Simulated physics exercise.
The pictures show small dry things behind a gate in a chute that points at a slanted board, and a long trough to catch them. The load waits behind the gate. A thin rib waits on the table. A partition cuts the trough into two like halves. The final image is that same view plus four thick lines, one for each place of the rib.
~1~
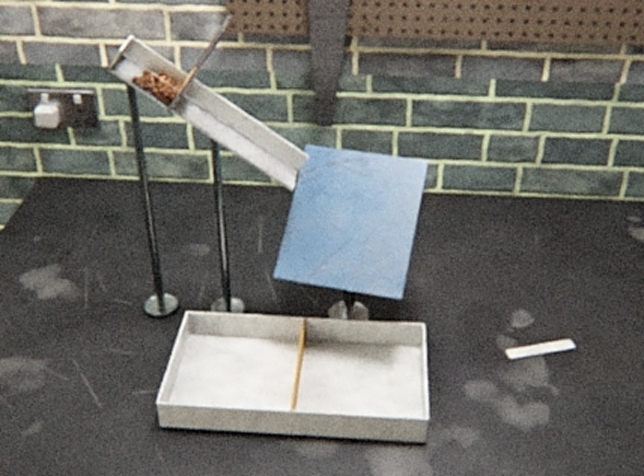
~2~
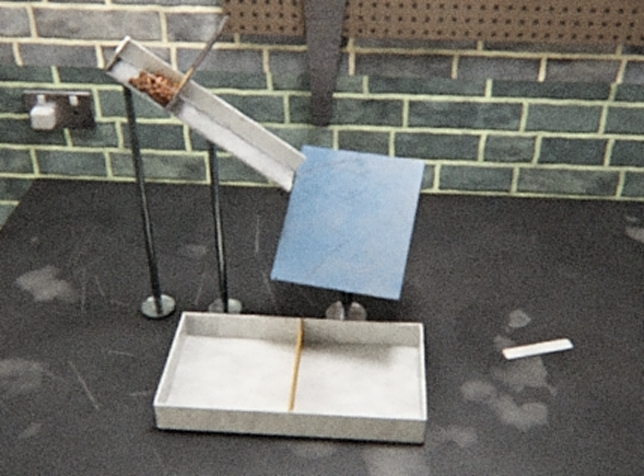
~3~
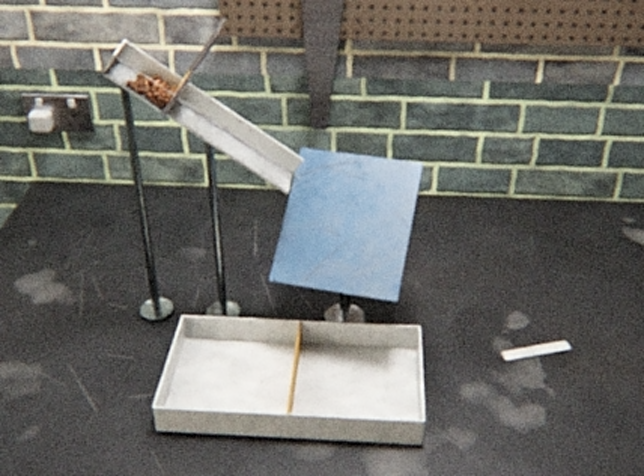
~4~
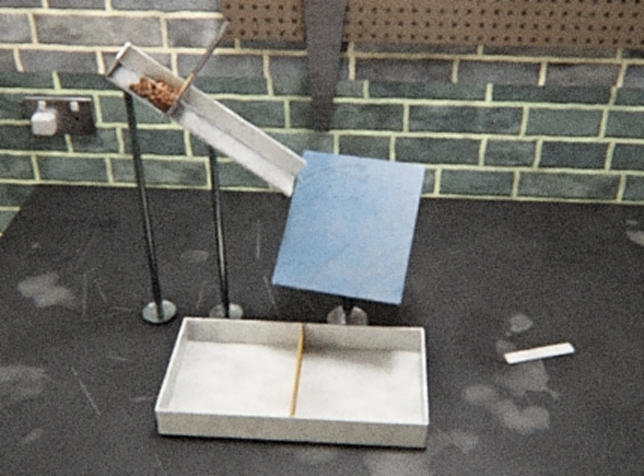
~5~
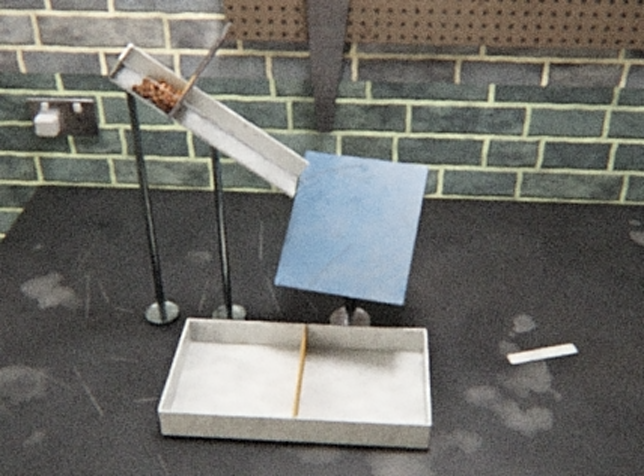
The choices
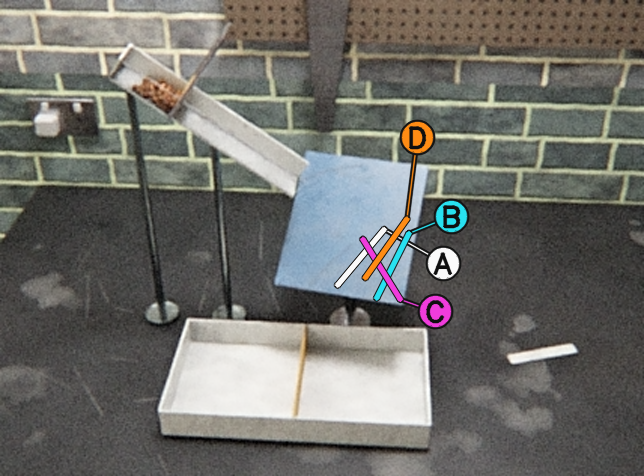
A tilted blue board stands on a dark, scuffed tabletop before a green-grey brick wall with pegboard, seen from slightly above. At upper left, a pale sloping chute on two thin posts holds brown cereal balls behind a gate, while a white trough with a tan divider sits in front and a white strip lies right. Nothing on the table moves; only the camera sways slightly.
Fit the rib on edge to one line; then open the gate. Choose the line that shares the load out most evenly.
I would pick line A.
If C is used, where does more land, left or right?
More lands on the right.
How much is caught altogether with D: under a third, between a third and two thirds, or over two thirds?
It is over two thirds.
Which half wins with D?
Right.
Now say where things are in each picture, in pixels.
In the first frame, load behind the gate at (166, 84), cereal balls; lip of the chute at (295, 181), sloping fairly steeply.
In the second frame, middle of the board at (349, 219), tilted fairly steeply; middle of its low edge at (333, 289); of its high edge at (363, 153).
In the third frame, front corners of the trough at (153, 407) and (424, 421); front end of its middle wall at (287, 414); gate still shut at (184, 82).
In the fourth frame, middle of the load at (163, 90); lip at (292, 187).
In the fifth frame, middle of the load at (166, 91); lip at (295, 187).
On the marked copy, line A from (384, 229) to (337, 285); line B from (409, 233) to (376, 298); line C from (362, 239) to (400, 299); line D from (406, 219) to (365, 277).
With A, of what is caught, about half in the left half, about half in the right.
With B, of what is caught, none in the left half, all in the right.
With C, of what is caught, a small part in the left half, nearly all in the right.
With D, of what is caught, a stray few in the left half, nearly all in the right.
